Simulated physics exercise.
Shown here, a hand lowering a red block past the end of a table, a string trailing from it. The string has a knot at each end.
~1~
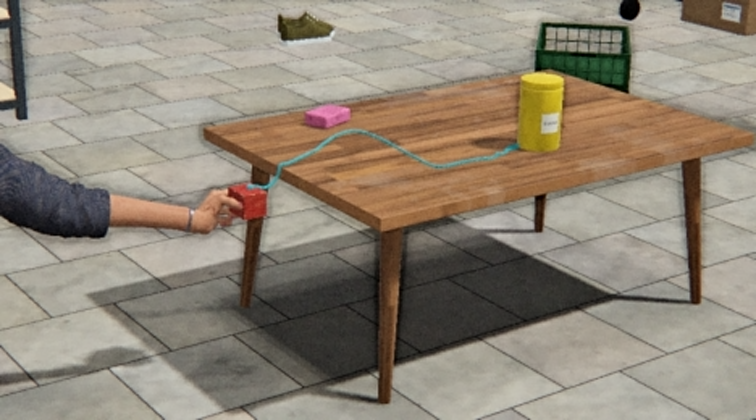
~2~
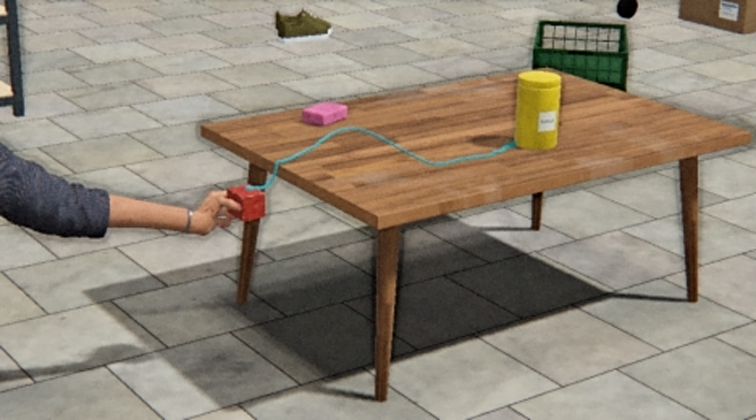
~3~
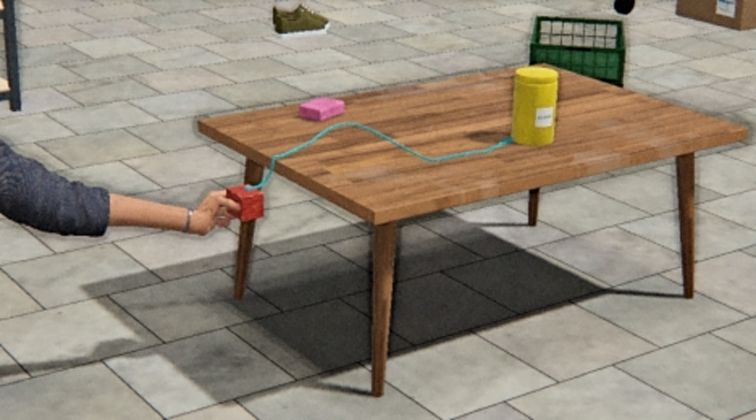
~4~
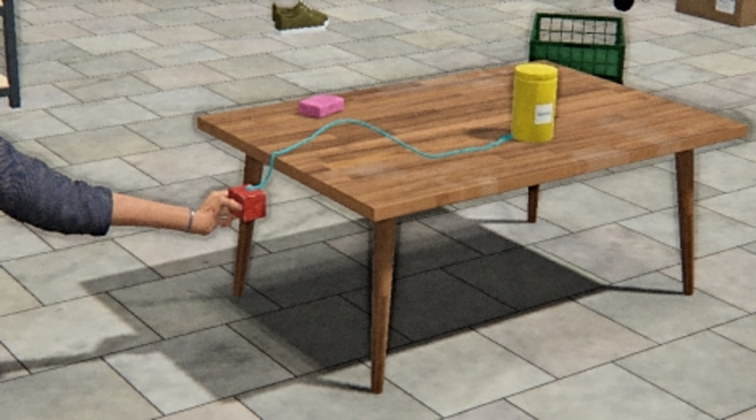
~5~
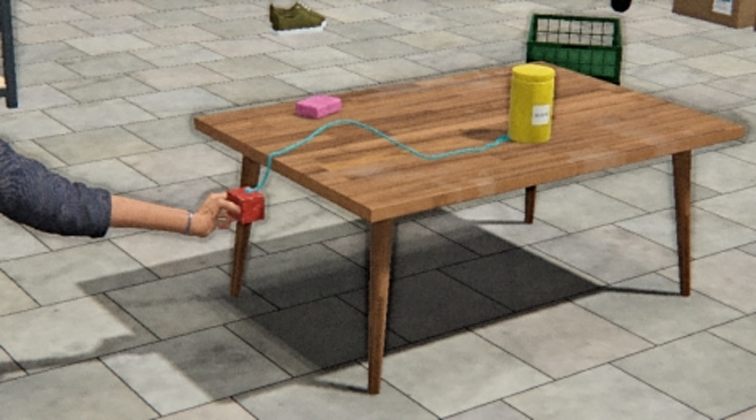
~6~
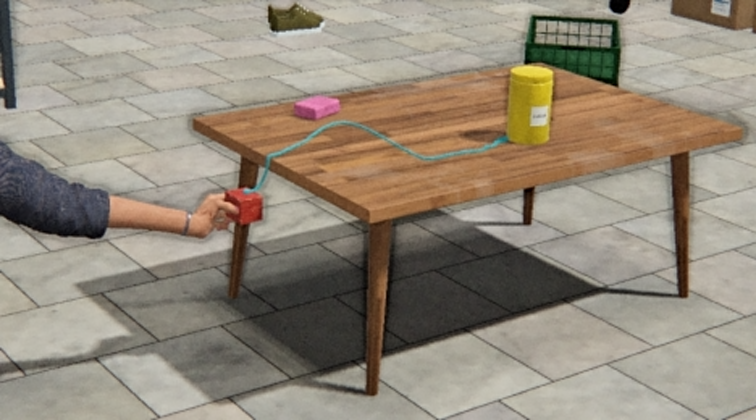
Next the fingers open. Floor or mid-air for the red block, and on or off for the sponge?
As it turns out, the red block reaches the floor. The sponge remains where it stands.
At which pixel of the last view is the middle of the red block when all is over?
At about (230, 371).
Then, 0.36 s later than the last view, block on the floor near (247, 343); canister as before; sponge as before.
Then, 0.78 s later than the last view, block on the floor near (233, 369); canister as before; sponge as before.
Then, 1.58 s later than the last view, block on the floor near (230, 371); canister as before; sponge as before.
Finally, block on the floor near (230, 371); canister as before; sponge as before. The red block lands on the floor and the sponge keeps its place.
